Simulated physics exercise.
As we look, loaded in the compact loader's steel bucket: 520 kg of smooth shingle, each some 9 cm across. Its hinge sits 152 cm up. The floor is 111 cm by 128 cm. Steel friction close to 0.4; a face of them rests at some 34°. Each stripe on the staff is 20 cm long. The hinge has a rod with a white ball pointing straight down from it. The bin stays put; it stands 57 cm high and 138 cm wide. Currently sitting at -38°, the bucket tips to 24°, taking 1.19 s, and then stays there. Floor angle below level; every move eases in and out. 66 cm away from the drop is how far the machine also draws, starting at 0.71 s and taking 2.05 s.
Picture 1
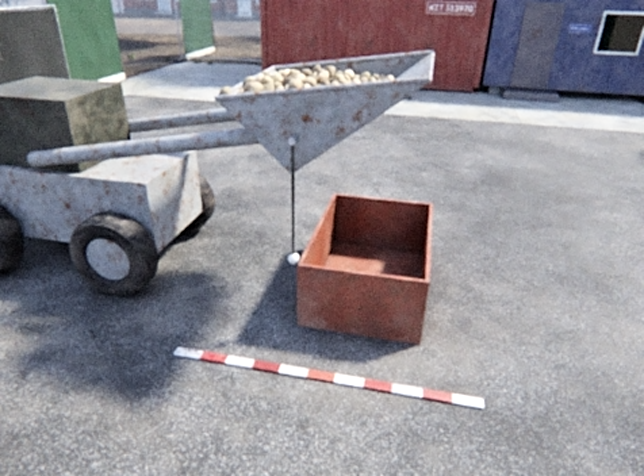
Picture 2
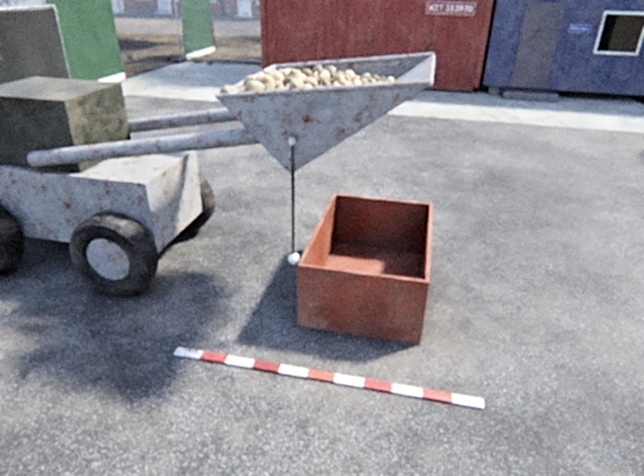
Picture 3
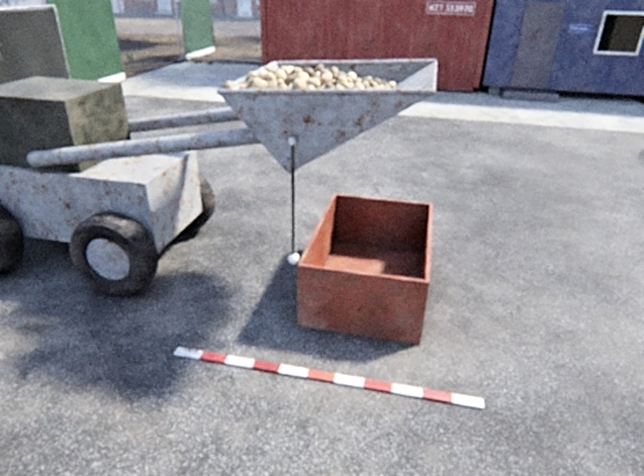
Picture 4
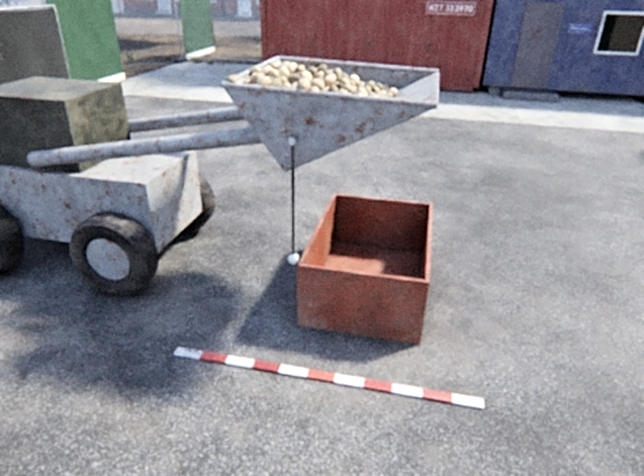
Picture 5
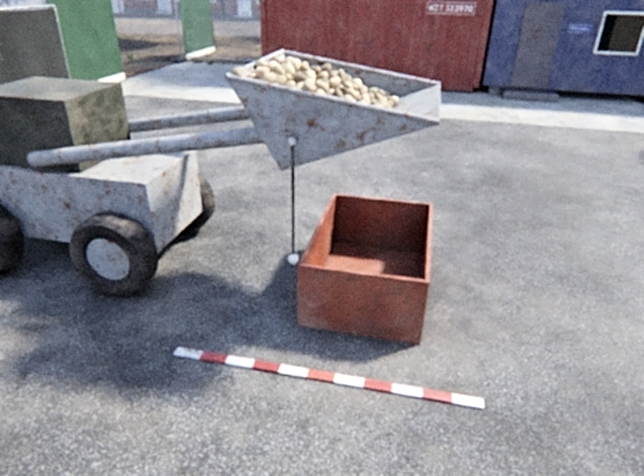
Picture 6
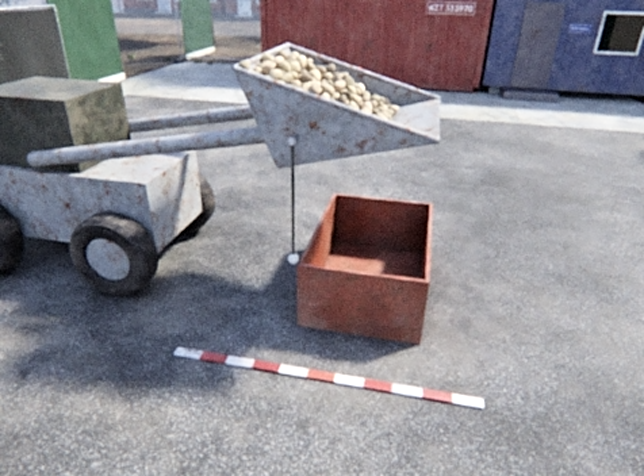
The video shows a compact loader on the left holding a rusty steel bucket of pale rounded stones above an open reddish box, as the bucket gradually tilts forward, its right lip lowering and its back edge rising.
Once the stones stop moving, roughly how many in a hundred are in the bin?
Close to 70 in a hundred.
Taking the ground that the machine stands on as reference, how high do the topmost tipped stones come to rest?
Height: About 38 cm above ground level.
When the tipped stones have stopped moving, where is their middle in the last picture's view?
I'd point somewhere around (397, 281).
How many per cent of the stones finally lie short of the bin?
Roughly 0 per cent.
A little later the floor is at 14°; 100 % in the bucket; the foremost stones are at (389, 159).
Then the floor is at 24°; 85 % in the bucket, 15 % in the bin; the foremost stones are at (431, 202).
Later still the floor is at 24°; 0 % in the bucket, 72 % in the bin, 28 % beside or beyond the bin; the foremost stones are past the picture's edge.
In the end the floor is at 24°; 0 % in the bucket, 72 % in the bin, 28 % beside or beyond the bin; the foremost stones are past the picture's edge.
